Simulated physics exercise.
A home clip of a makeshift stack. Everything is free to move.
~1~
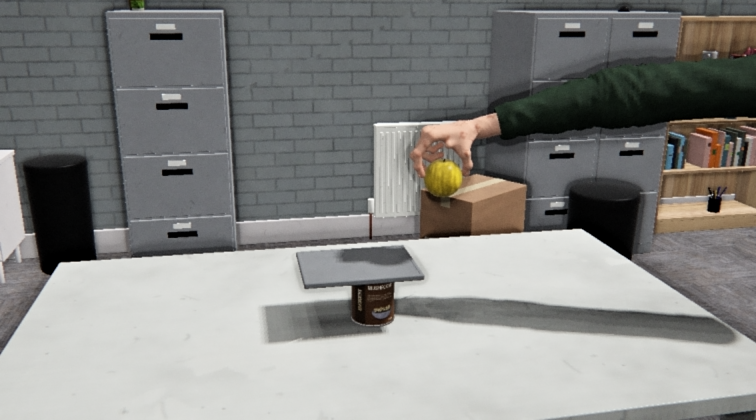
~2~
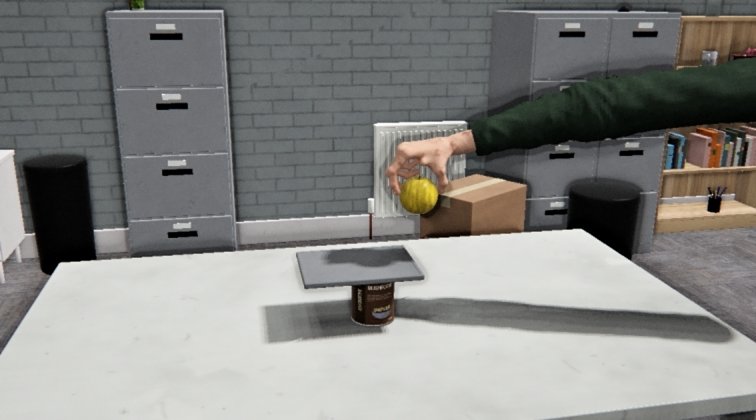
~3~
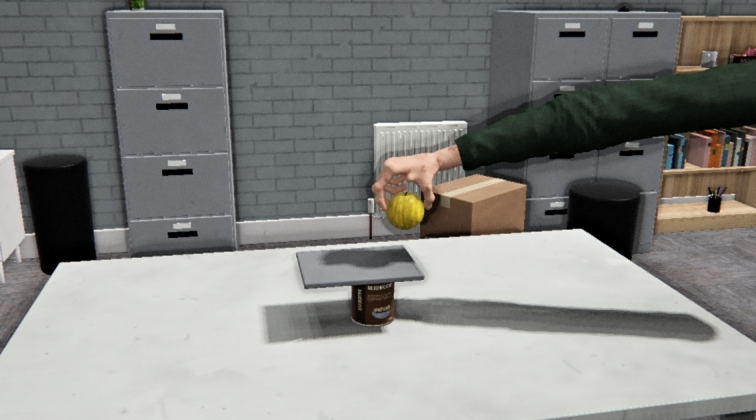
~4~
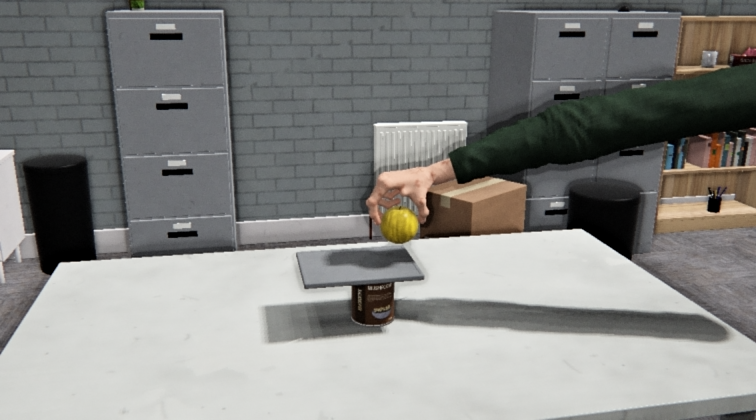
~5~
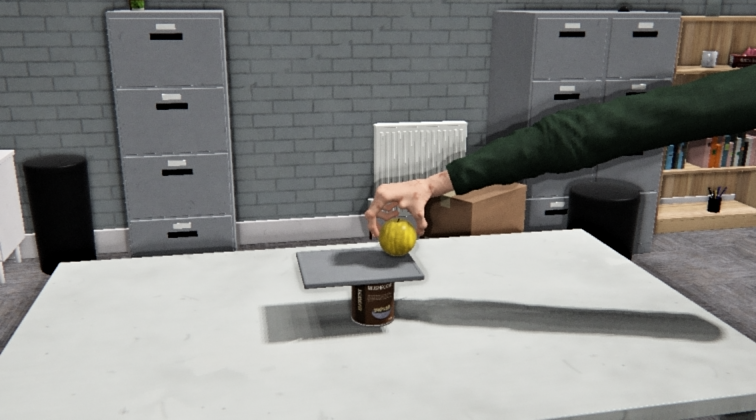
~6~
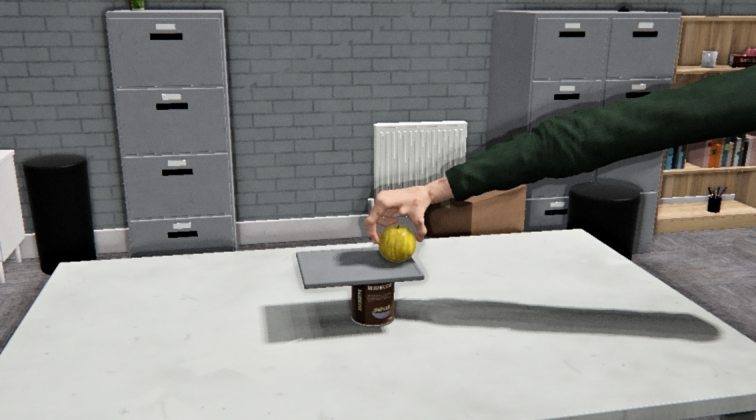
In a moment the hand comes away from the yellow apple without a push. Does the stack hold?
As it turns out, it holds.
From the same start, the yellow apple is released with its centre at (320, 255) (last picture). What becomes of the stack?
Then it loses its balance.
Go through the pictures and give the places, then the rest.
The first picture shows still above its spot; yellow apple (443, 178); grey lid (358, 265).
The second picture shows still above its spot; yellow apple (418, 195); grey lid (358, 265).
The third picture shows still above its spot; yellow apple (405, 211); grey lid (358, 265).
The fourth picture shows still above its spot; yellow apple (399, 225); grey lid (358, 265).
The fifth picture shows still above its spot; yellow apple (397, 237); grey lid (358, 265).
The sixth picture shows in place under the hand; yellow apple (397, 244); grey lid (358, 265).
Then, 0.20 s later than the last frame, all is still.
Then, 0.40 s later than the last frame, yellow apple resting near (397, 244).
When it is over, all 3 as before. End places, in pixels of the last picture, yellow apple near (397, 244). The stack stays up.
